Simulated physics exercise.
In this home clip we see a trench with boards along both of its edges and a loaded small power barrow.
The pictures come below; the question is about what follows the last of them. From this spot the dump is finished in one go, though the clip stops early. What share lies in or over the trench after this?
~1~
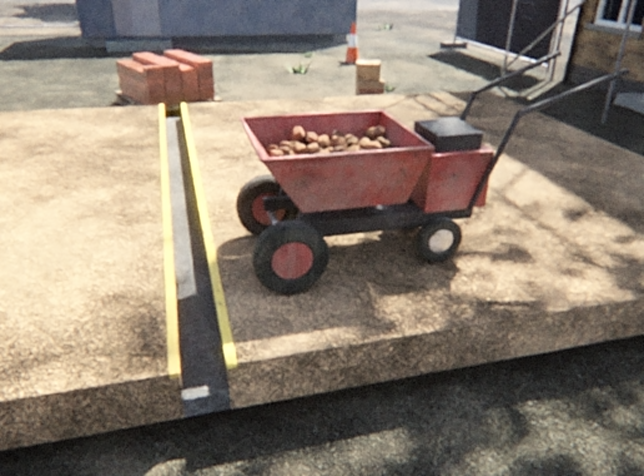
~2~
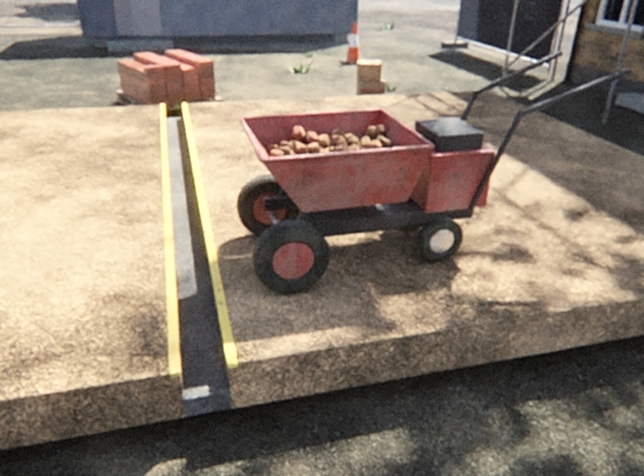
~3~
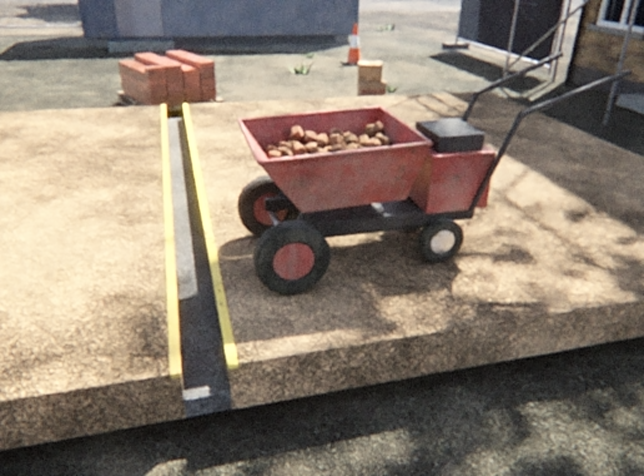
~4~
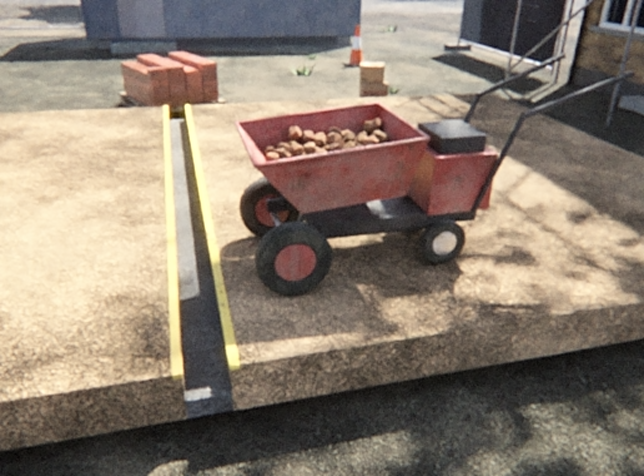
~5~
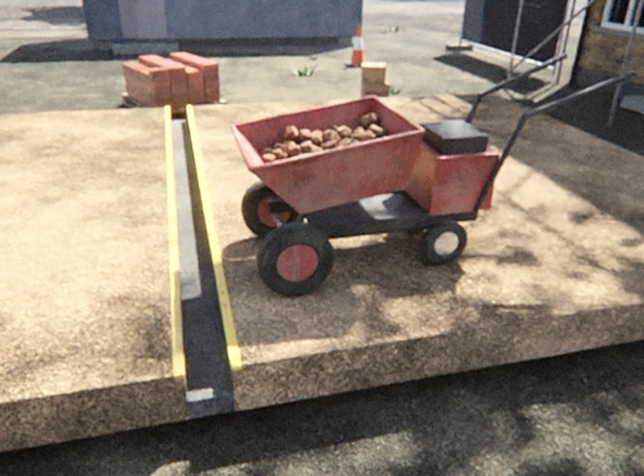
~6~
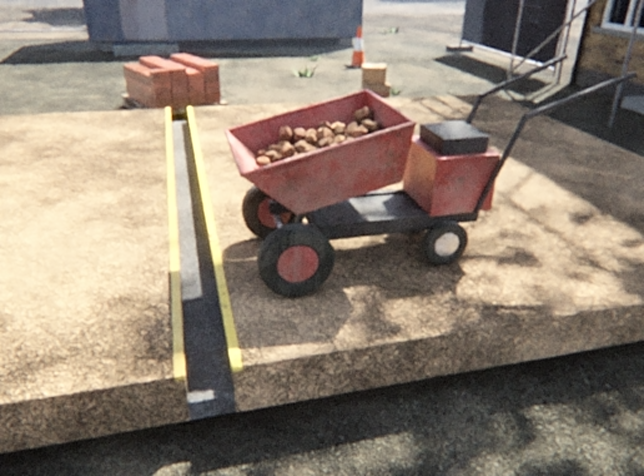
Less than half.
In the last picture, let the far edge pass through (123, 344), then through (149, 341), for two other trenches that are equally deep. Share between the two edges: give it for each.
The first case gives around 90 percent, and the second around 60 percent.
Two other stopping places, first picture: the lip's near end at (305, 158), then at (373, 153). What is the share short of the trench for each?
Some 10 % then some 70 %.
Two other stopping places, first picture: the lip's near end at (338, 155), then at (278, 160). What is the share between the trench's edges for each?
Roughly 60 percent the first time, roughly 40 percent the second.
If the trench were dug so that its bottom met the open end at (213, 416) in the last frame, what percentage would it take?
About 20 %.
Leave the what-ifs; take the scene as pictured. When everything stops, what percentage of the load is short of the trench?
About 0 %.
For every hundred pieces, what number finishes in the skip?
Result: Close to 0 per cent.
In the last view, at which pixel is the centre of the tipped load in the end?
Centre at rest, last view: Approx. (145, 274).
Shortly afterwards, skip tipped well over; the whole lot in the skip.
Next, skip tipped steeply; all but a few in the skip; only a few beyond it; only a few falling.
Some moments later, skip tipped right over; near a quarter in the skip; a little in or heaped over the trench; the bulk beyond it.
In the end, skip tipped right over; only a few in the skip; near a quarter in or heaped over the trench; the bulk beyond it.
